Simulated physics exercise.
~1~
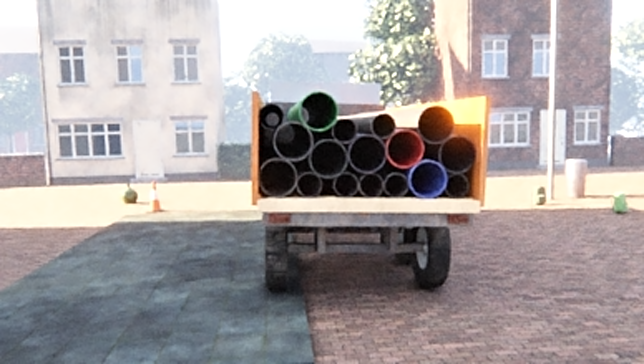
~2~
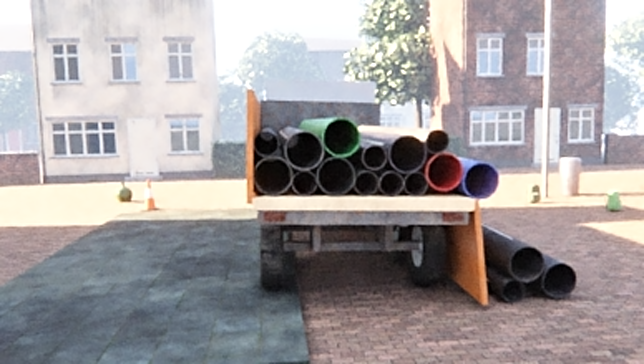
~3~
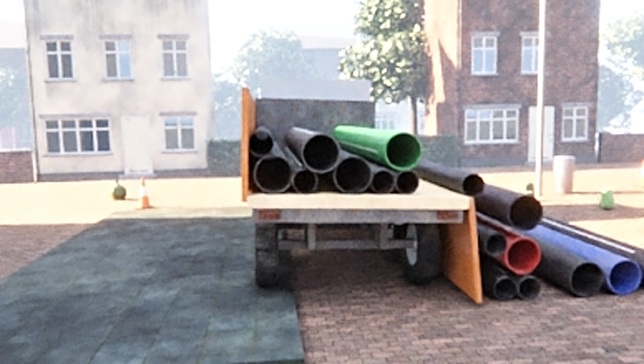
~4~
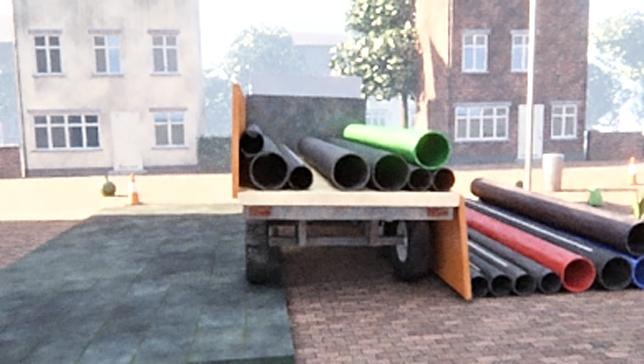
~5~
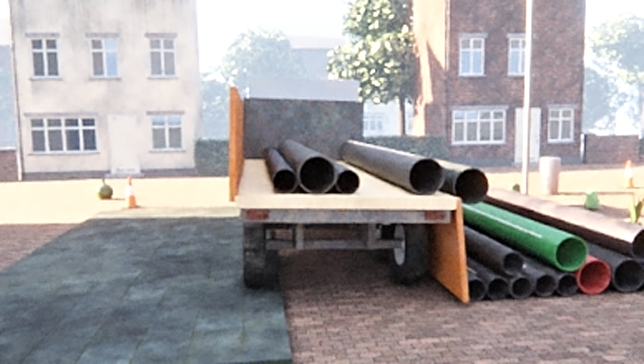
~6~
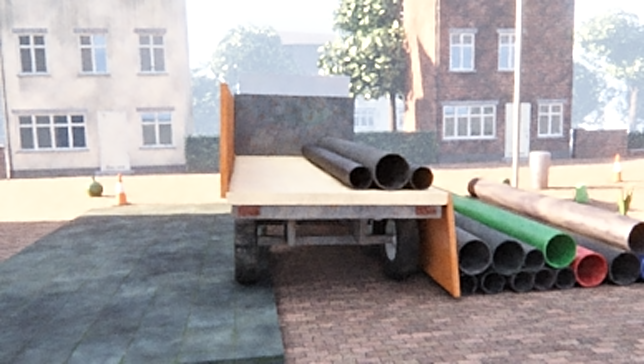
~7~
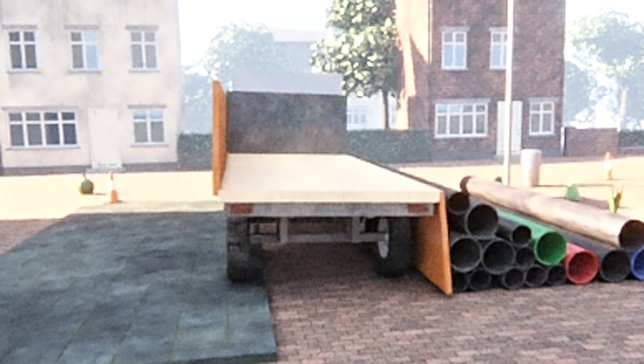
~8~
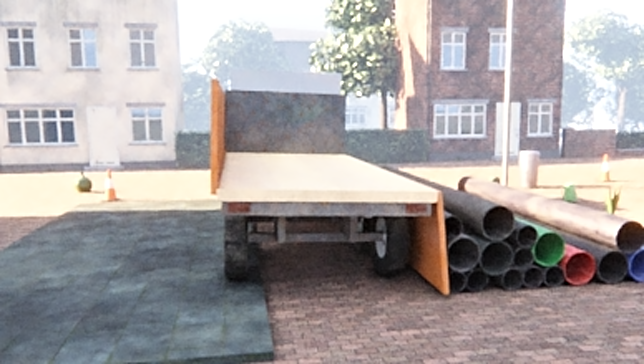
A flatbed lorry's right side drops and all its pipes roll off onto the ground.
